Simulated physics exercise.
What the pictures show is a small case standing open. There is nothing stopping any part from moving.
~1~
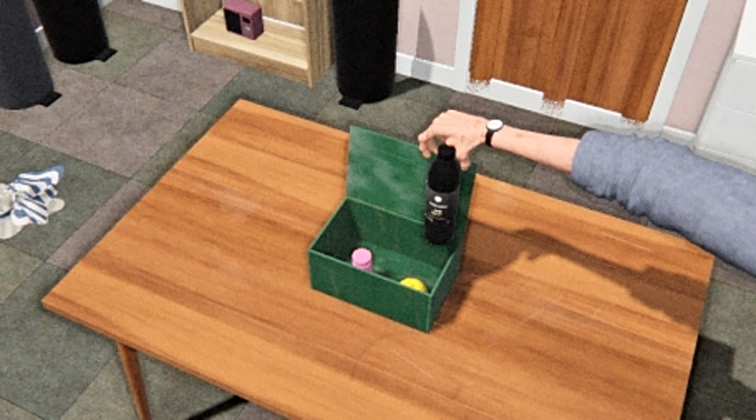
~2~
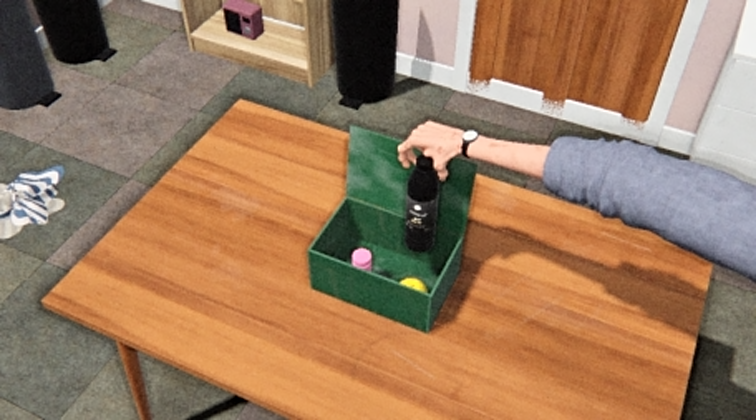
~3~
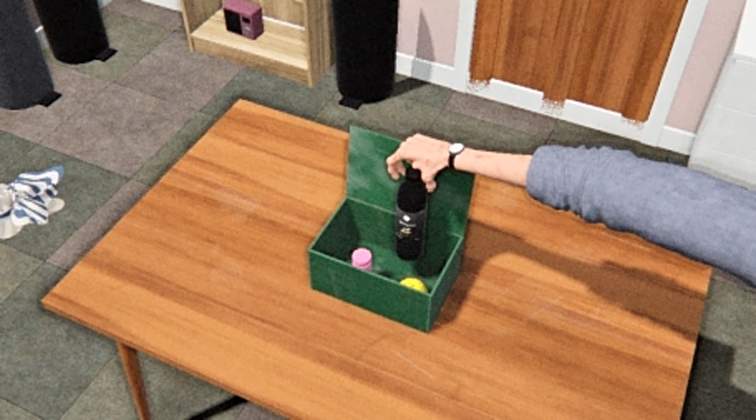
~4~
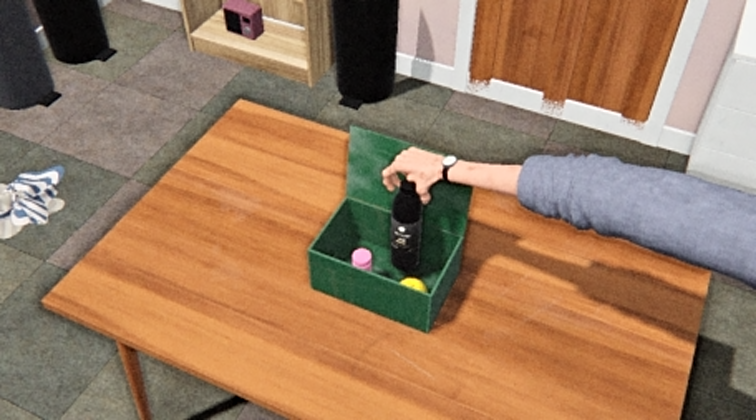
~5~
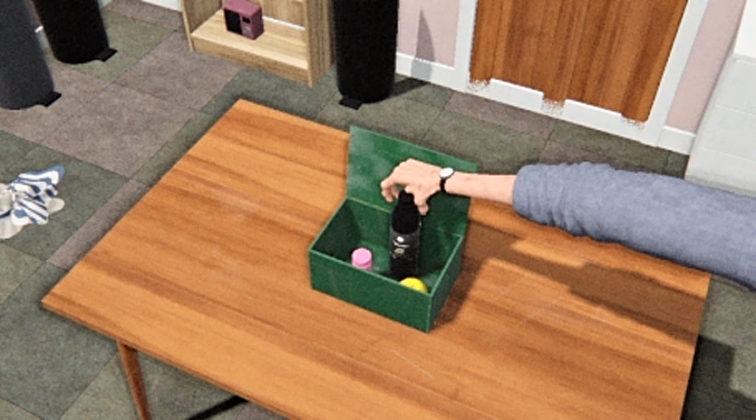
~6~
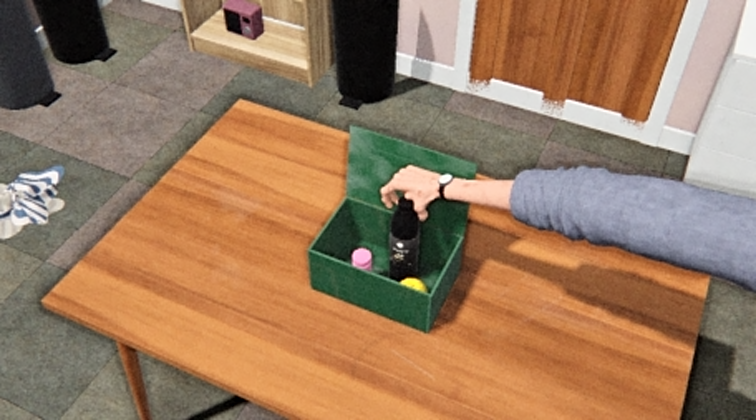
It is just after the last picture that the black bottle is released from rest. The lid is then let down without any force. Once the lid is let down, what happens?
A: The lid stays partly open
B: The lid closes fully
Option A: The lid stays partly open.
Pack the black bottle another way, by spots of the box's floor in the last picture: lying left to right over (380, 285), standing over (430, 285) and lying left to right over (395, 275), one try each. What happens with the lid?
Well, the first try leaves the lid lying shut, the second leaves it standing open, and the third leaves it lying shut.
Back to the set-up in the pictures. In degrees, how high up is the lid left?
Roughly 25°.
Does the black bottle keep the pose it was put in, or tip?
Well, it ends up skewed.
Then, 1.30 s past the last view, lid 78° above the rim.
Then, 2.10 s past the last view, lid 45° above the rim; black bottle rocked 18° from its first pose near (397, 250).
Then, 2.80 s past the last view, lid 24° above the rim; black bottle rocked 34° from its first pose near (391, 264).
Finally, lid 24° above the rim; moved from the start, black bottle; the other 2 still in place. Final places as the last picture's camera would see them, black bottle near (391, 264).
